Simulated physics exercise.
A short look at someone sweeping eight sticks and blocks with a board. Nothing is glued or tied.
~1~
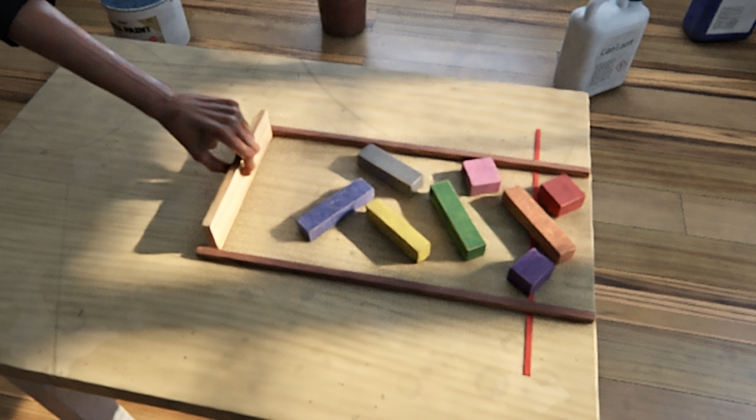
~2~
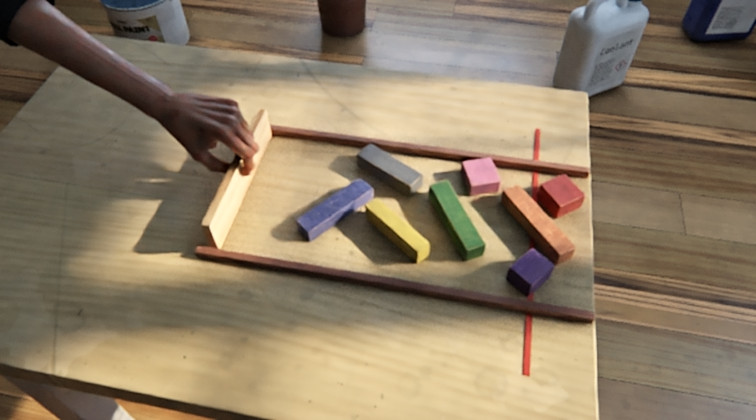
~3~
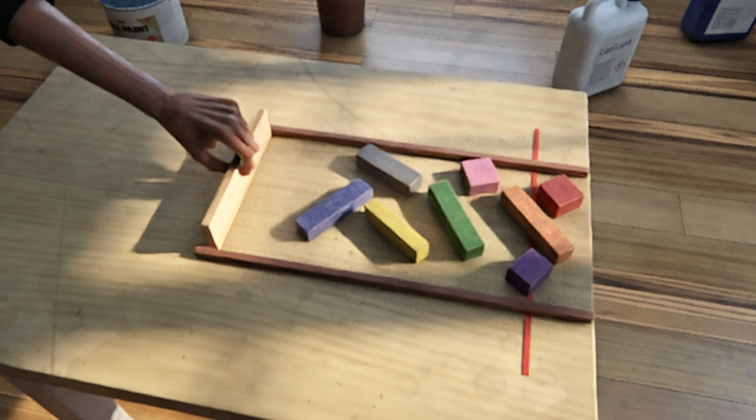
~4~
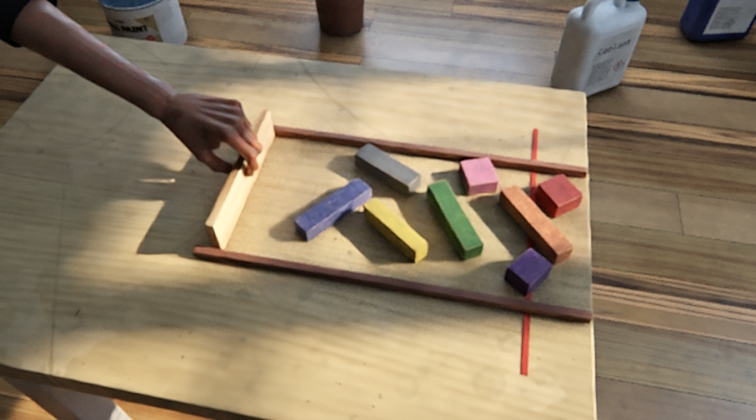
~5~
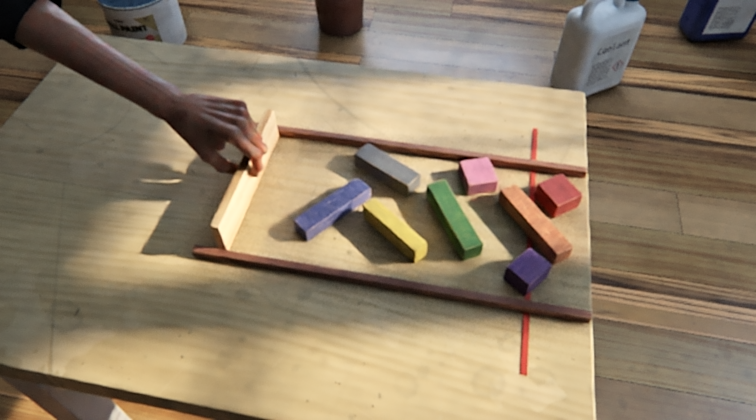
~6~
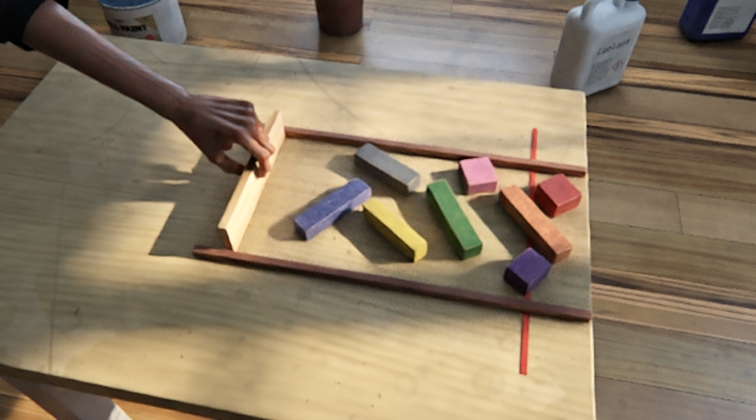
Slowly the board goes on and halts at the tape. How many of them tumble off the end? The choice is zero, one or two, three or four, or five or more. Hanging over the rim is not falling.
The number that fall off is three or four.
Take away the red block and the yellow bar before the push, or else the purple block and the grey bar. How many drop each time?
First 1, then 2.
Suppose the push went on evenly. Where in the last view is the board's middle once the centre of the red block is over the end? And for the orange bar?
Its middle is around (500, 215) and around (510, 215).
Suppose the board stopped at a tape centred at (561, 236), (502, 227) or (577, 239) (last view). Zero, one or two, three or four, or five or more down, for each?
In that order: At least five; not one; at least five.
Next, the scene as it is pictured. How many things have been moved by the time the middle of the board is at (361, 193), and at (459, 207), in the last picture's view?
By then 4, and 7.
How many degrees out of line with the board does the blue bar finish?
Roughly 0° out of line.
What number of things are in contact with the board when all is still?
It touches 2.
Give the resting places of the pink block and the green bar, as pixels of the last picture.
The pink block at (584, 190), the green bar at (583, 267).
Soon after, none off yet; red block at rest near (558, 195); orange bar at rest near (534, 222); purple block at rest near (527, 271).
At rest, the number that fall off is three or four; fallen, purple block, orange bar and red block.
